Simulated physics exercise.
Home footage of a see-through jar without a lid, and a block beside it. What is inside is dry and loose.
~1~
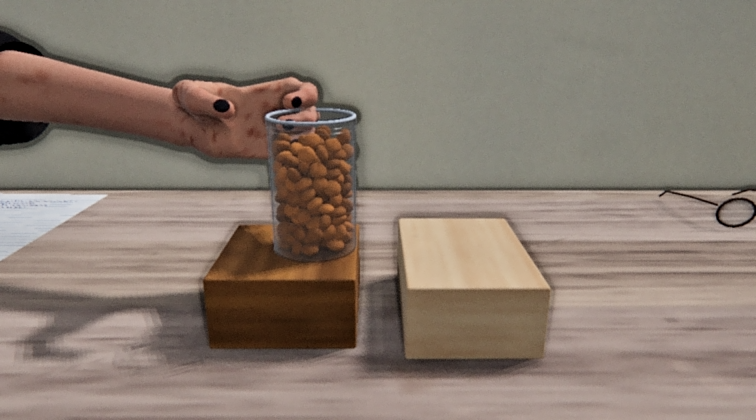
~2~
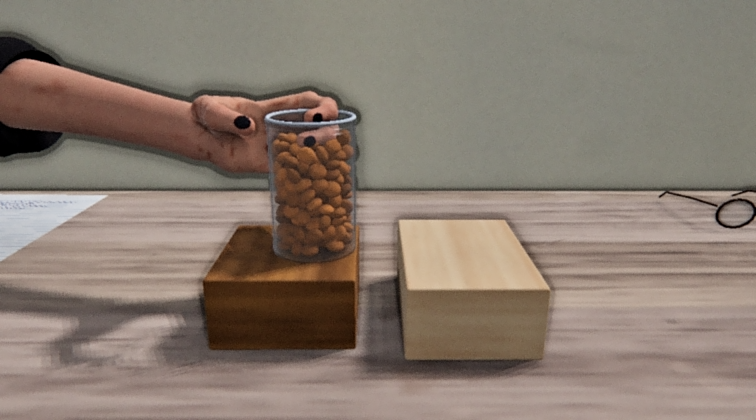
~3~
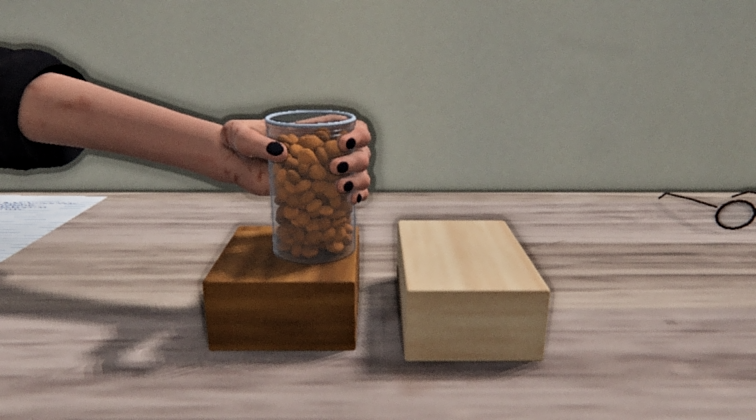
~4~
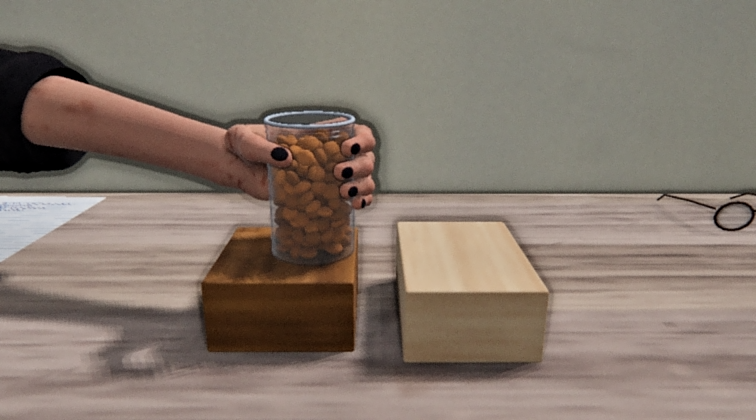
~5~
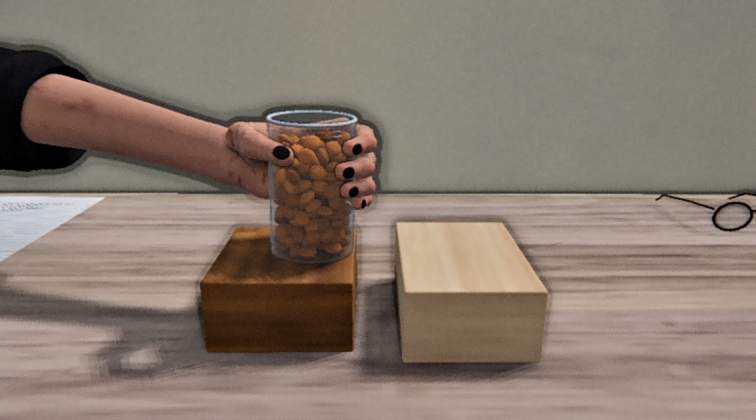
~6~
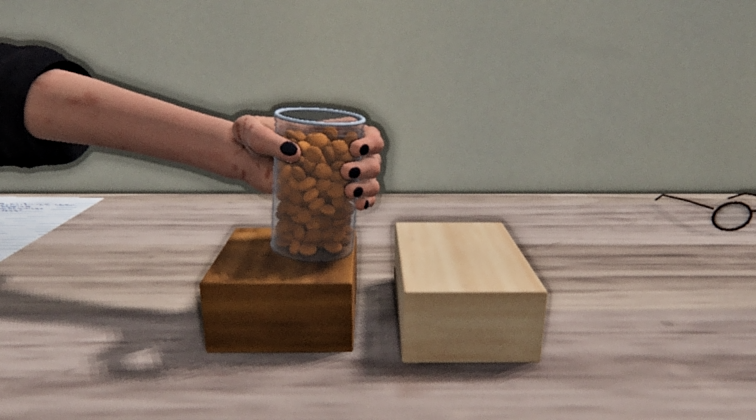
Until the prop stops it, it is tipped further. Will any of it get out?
Yes - some falls out.
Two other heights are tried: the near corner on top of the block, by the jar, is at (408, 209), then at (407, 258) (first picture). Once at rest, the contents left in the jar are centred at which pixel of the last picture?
The middle would end roughly at (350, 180) the first time, then roughly at (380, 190).
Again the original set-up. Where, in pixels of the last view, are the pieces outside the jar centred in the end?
Near (508, 245).
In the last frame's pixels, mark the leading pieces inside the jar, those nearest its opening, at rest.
Roughly at (489, 235) in the last view, I'd say.
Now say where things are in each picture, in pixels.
In the first frame, jar near (313, 183), nearly full of bits of cat kibble; block near (462, 280), its top about level with the jar's foot.
In the second frame, jar near (313, 184), upright; rim near (353, 117); top of the contents near (316, 145).
In the third frame, jar near (313, 185), upright; rim near (353, 119); block near (461, 282).
In the fourth frame, jar near (312, 186), upright; rim near (352, 120); top of the contents near (315, 147).
In the fifth frame, jar near (312, 185), upright; rim near (355, 120); block near (459, 284).
In the sixth frame, jar near (316, 183), leaning 5°; rim near (363, 120); block near (459, 284), its top about level with the jar's foot.
Then, 0.52 s on from there, the jar leans 36°; everything is still inside.
Then, 1.08 s on from there, the jar leans 69°; everything is still inside.
Then, 1.75 s on from there, the jar rests on the block at 90°; a small part of the bits of cat kibble out of it.
In the end, the jar rests on the block at 90°; a small part of the bits of cat kibble out of it.
